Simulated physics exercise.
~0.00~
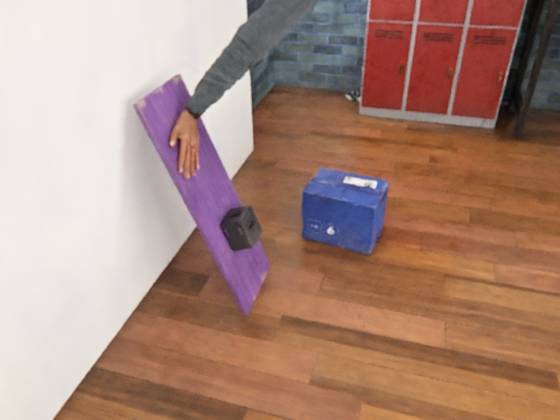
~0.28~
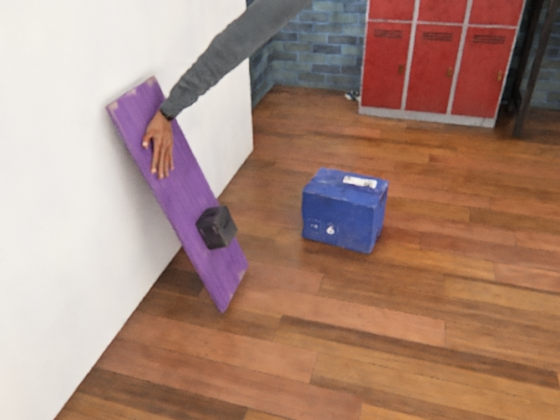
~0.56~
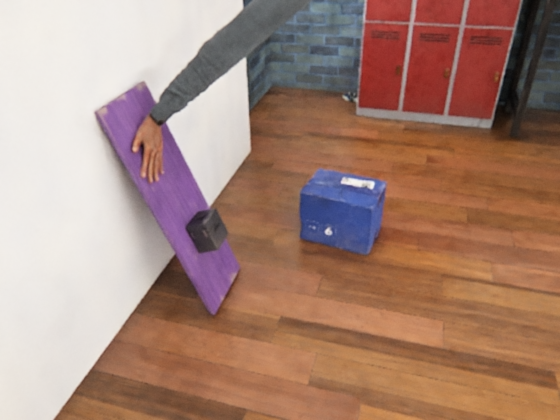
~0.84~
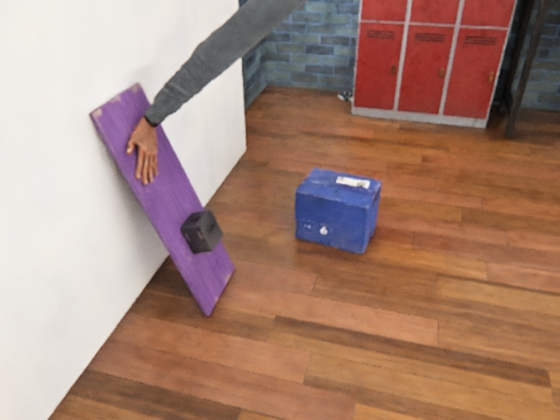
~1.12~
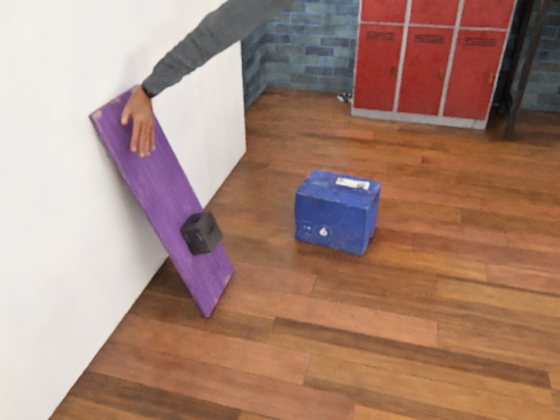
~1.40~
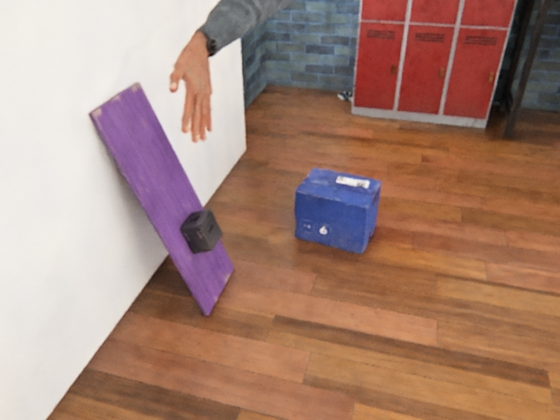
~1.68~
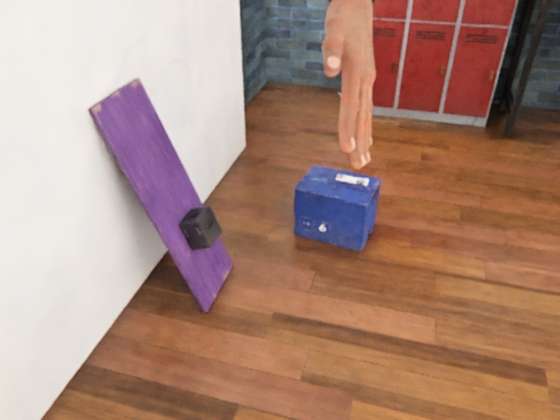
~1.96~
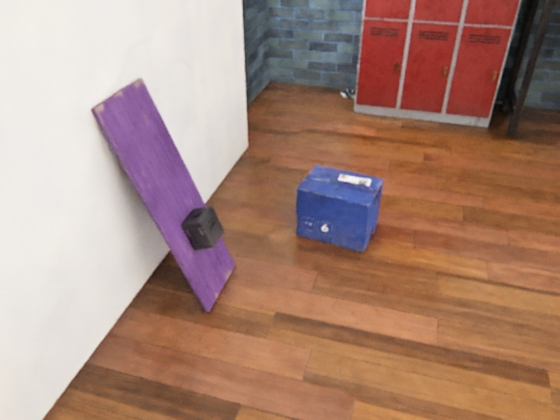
A purple board with a small black block on its face leans against a bare white wall at the left, steadied by a hand in a grey sleeve. The slightly swaying view looks down on a wooden floor, with a blue box to the right of the board and red lockers by a blue brick wall behind. The hand guides the board a little to the left, and it settles against the wall. Then the hand lets go, draws back past the box and leaves the view. The board stays leaning, and the box remains in its place.
